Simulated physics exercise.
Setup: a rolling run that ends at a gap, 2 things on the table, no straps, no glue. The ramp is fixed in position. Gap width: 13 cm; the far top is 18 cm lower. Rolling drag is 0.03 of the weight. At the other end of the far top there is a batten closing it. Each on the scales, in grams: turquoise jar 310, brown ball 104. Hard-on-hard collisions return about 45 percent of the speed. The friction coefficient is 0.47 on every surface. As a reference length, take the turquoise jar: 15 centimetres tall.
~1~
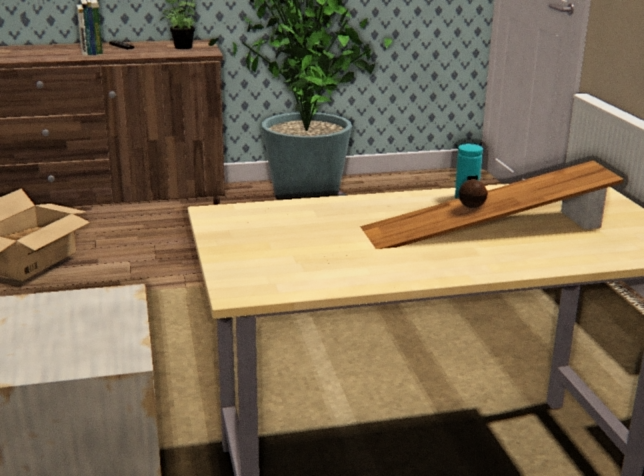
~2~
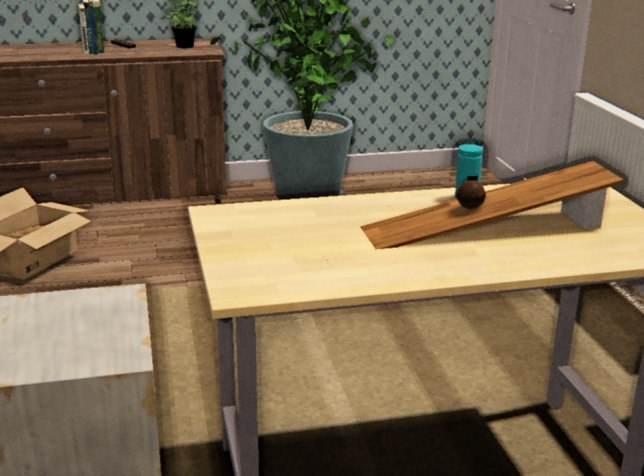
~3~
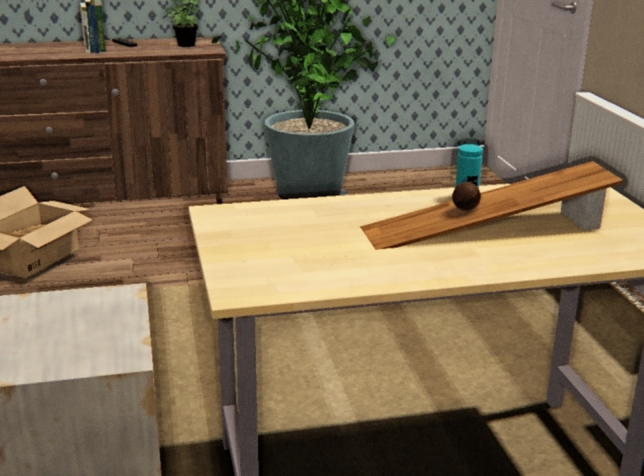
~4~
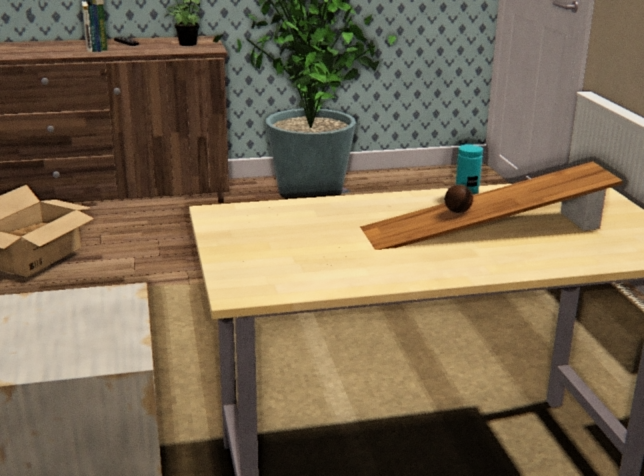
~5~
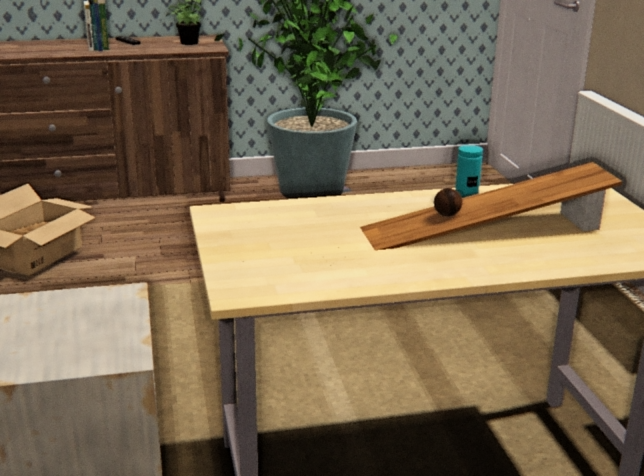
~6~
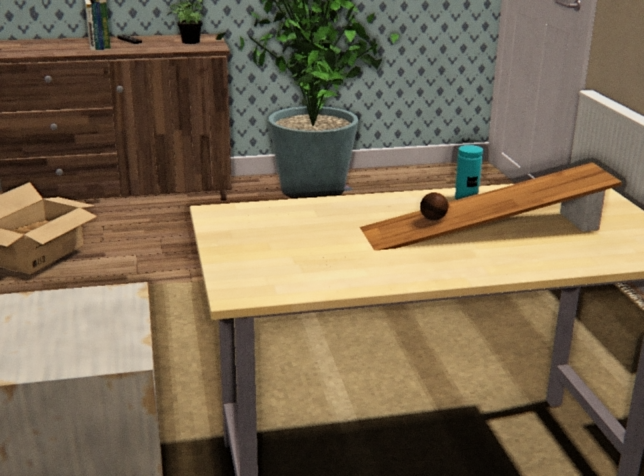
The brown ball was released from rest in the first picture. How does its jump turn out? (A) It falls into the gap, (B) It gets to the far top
The answer is B.
Then, 0.30 s after the last picture, edge 39 cm away; brown ball near (356, 226).
Then, 0.60 s after the last picture, edge 16 cm away; brown ball near (262, 233).
Then, 1.00 s after the last picture, 13 cm past the table's edge; brown ball near (147, 306).
Then, 1.30 s after the last picture, 32 cm past the table's edge; brown ball near (68, 316).
By the end, 44 cm past the table's edge; turquoise jar in place, give or take 8 cm.
